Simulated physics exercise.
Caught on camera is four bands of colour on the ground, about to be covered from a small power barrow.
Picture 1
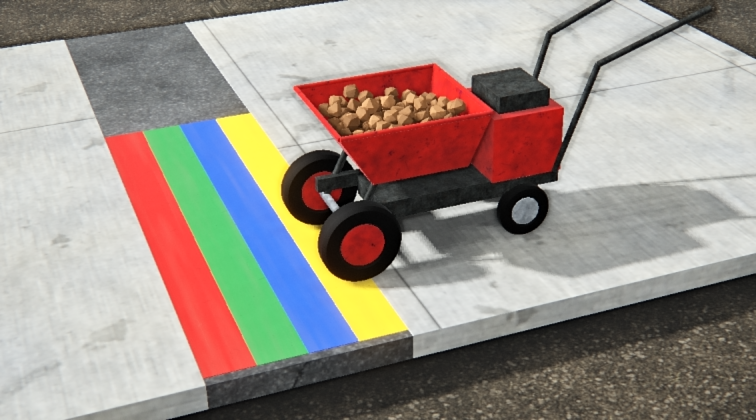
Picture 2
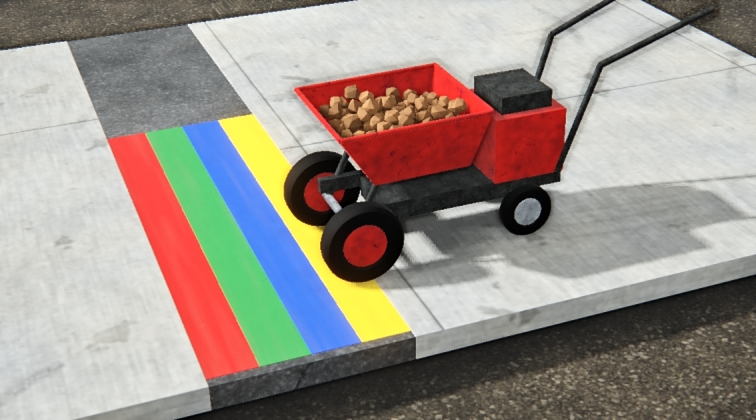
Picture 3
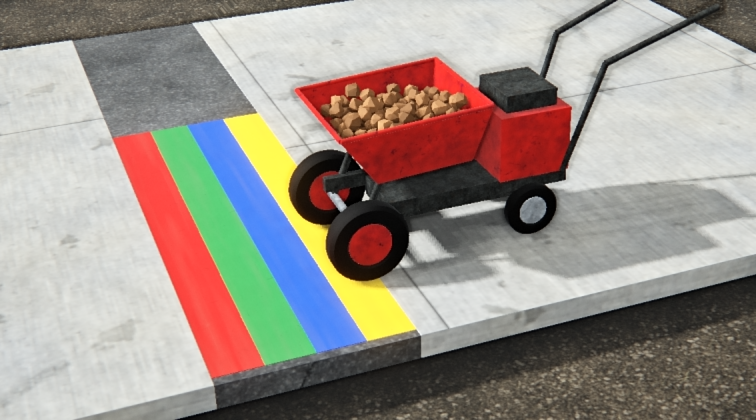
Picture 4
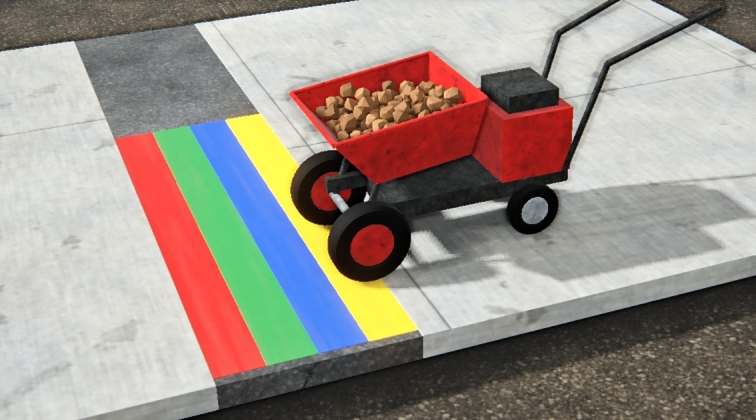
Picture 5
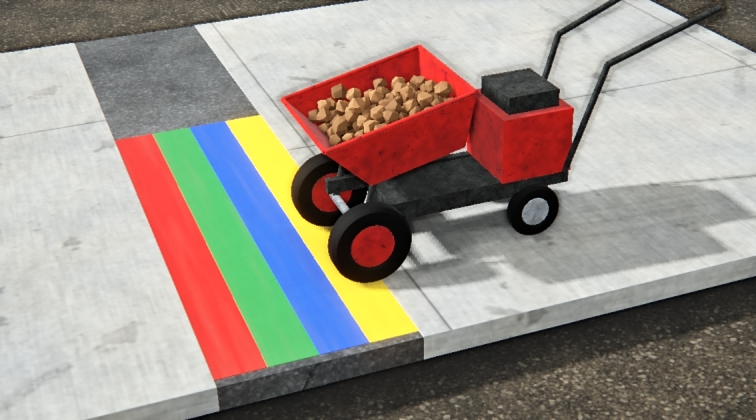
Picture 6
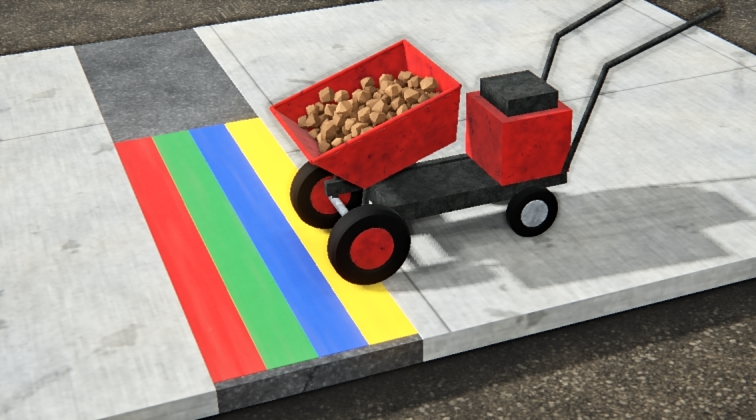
On pale paving edged by dark, rough ground, seen from above at an angle, four painted stripes run red, green, blue and yellow from left to right between dark grey slabs. A red power barrow with black handles stands at their right, its skip loaded with brown lumps. The view shifts very slightly, then the skip tilts gradually forward to the left, its rear rising off the chassis.
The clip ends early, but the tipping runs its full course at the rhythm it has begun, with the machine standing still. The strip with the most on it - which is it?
That is the red strip.
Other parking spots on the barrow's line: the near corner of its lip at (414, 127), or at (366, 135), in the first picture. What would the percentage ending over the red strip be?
In order: 10 % and 40 %.
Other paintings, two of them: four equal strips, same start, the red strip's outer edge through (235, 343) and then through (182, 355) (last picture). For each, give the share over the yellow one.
About 0 and 0 per cent.
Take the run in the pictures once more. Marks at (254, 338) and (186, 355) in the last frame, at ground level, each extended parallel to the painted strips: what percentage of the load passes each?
Some 80 and some 20 per cent, respectively.
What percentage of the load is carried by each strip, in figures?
Per strip, roughly: Yellow 0, blue 0, green 25, red 50.
Just after the last frame, skip tipped steeply; every one in the skip.
A moment on, skip tipped right over; the larger part in the skip; about a tenth over the green strip; about a tenth over the red strip; just a few falling.
Further on, skip tipped right over; about a tenth in the skip; roughly a quarter over the green strip; roughly half over the red strip; roughly a quarter off the paint.
When it is over, skip tipped right over; not one over the yellow strip; not one over the blue strip; roughly a quarter over the green strip; roughly half over the red strip; roughly a quarter off the paint.
